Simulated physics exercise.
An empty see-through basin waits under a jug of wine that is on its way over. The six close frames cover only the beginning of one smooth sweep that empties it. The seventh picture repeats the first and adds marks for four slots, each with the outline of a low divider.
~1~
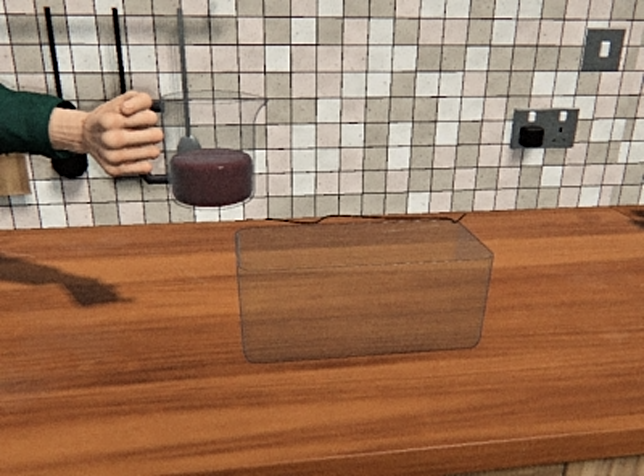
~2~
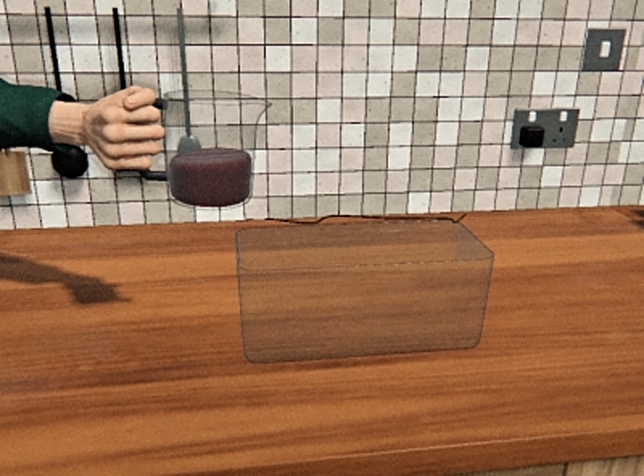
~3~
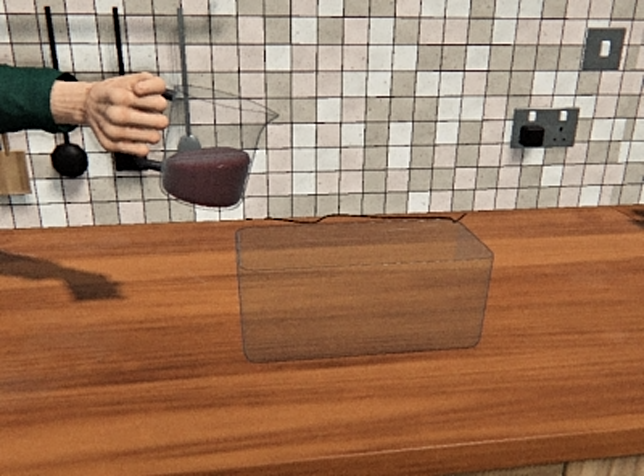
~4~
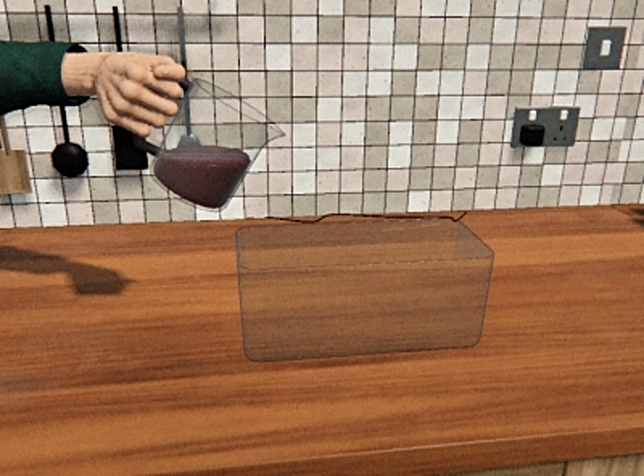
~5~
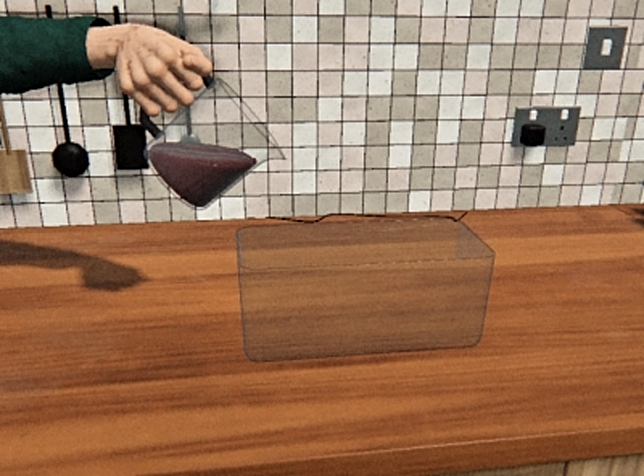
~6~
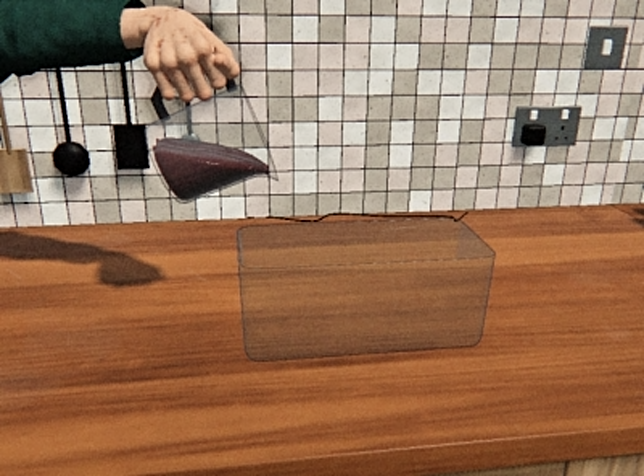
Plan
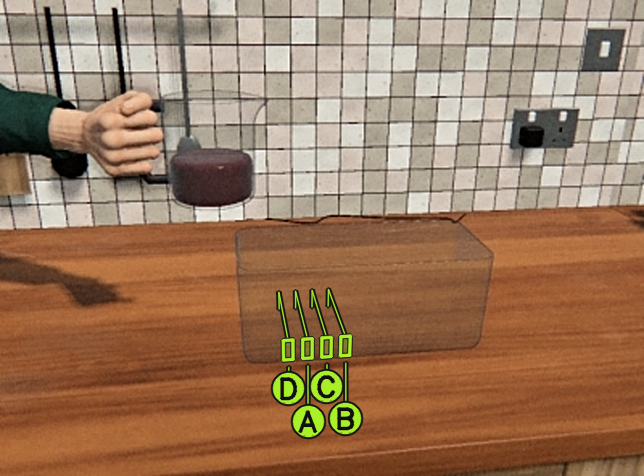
The clip shows a hand in a green sleeve holding a clear jug of dark red liquid above a wooden counter with an empty transparent basin, then steadily tilting the jug to the right until the liquid reaches its lip.
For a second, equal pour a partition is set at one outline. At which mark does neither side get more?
I would pick position C.
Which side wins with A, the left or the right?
More ends on the right.
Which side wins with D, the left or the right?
More ends on the right.
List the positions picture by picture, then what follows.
The first picture shows upright, lip at (267, 99); basin from (243, 360) to (479, 343); nothing has left yet.
The second picture shows tipped about 4°, lip at (271, 103); nothing has left yet.
The third picture shows tipped about 15°, lip at (278, 115); nothing has left yet.
The fourth picture shows tipped about 31°, lip at (284, 134); nothing has left yet.
The fifth picture shows tipped about 50°, lip at (285, 157); nothing has left yet.
The sixth picture shows tipped about 69°, lip at (278, 179); nothing has left yet.
On the marked copy, A at (308, 365); B at (345, 362); C at (327, 364); D at (288, 367).
If A is chosen, about 11 % ends left of the wall and 89 % right of it.
If B is chosen, about 82 % ends left of the wall and 14 % right of it; 4 % is lost outside.
If C is chosen, about 55 % ends left of the wall and 45 % right of it.
If D is chosen, about 10 % ends left of the wall and 89 % right of it.
